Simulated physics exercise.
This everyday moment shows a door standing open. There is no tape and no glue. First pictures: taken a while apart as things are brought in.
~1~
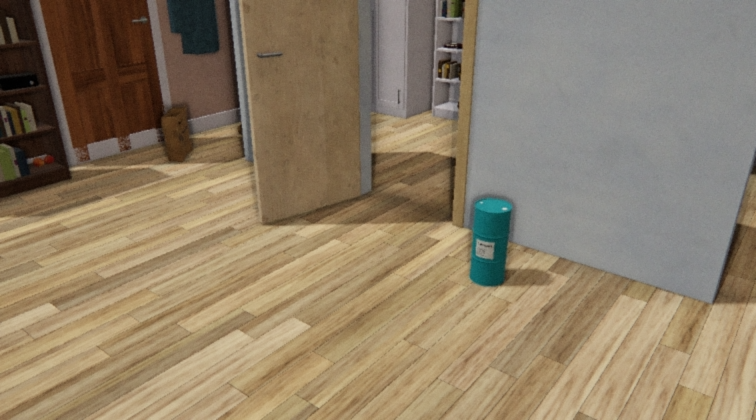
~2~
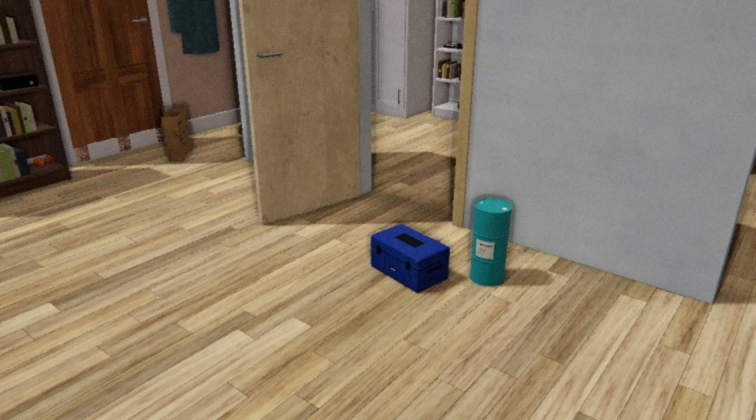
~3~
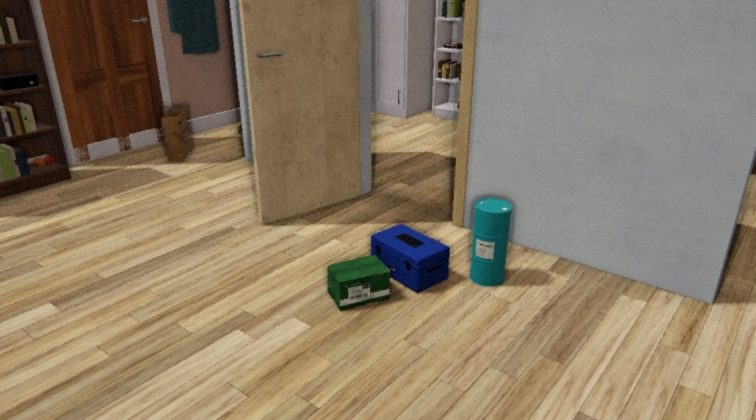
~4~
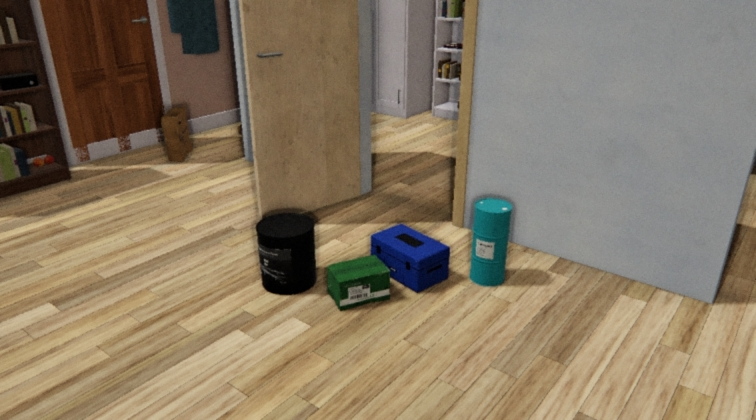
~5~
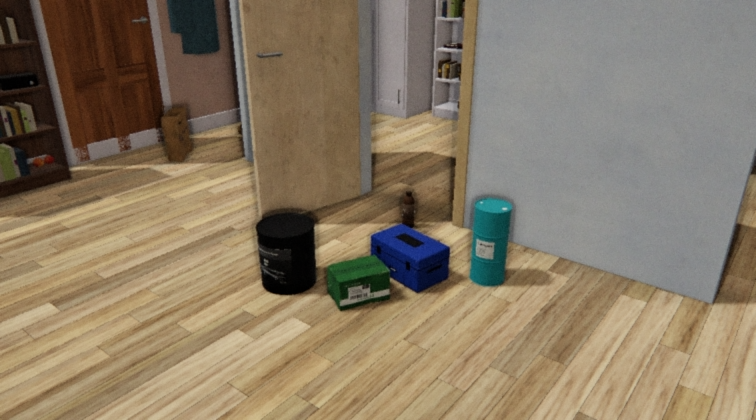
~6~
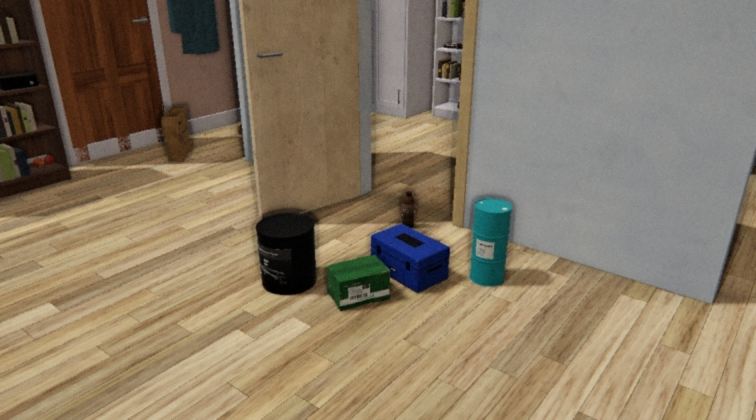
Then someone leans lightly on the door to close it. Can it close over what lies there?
My guess is that the door will fill its doorway.
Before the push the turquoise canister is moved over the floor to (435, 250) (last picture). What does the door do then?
It makes it all the way then.
Then, 1.30 s later than the last frame, door at 74°.
Then, 2.60 s later than the last frame, door at 26°.
Then, 3.20 s later than the last frame, door at 6°; brown bottle moved well along near (430, 202).
When it is over, door at 0°; moved from the start, brown bottle; the other 4 as before. End places, in pixels of the last picture, brown bottle near (436, 199).
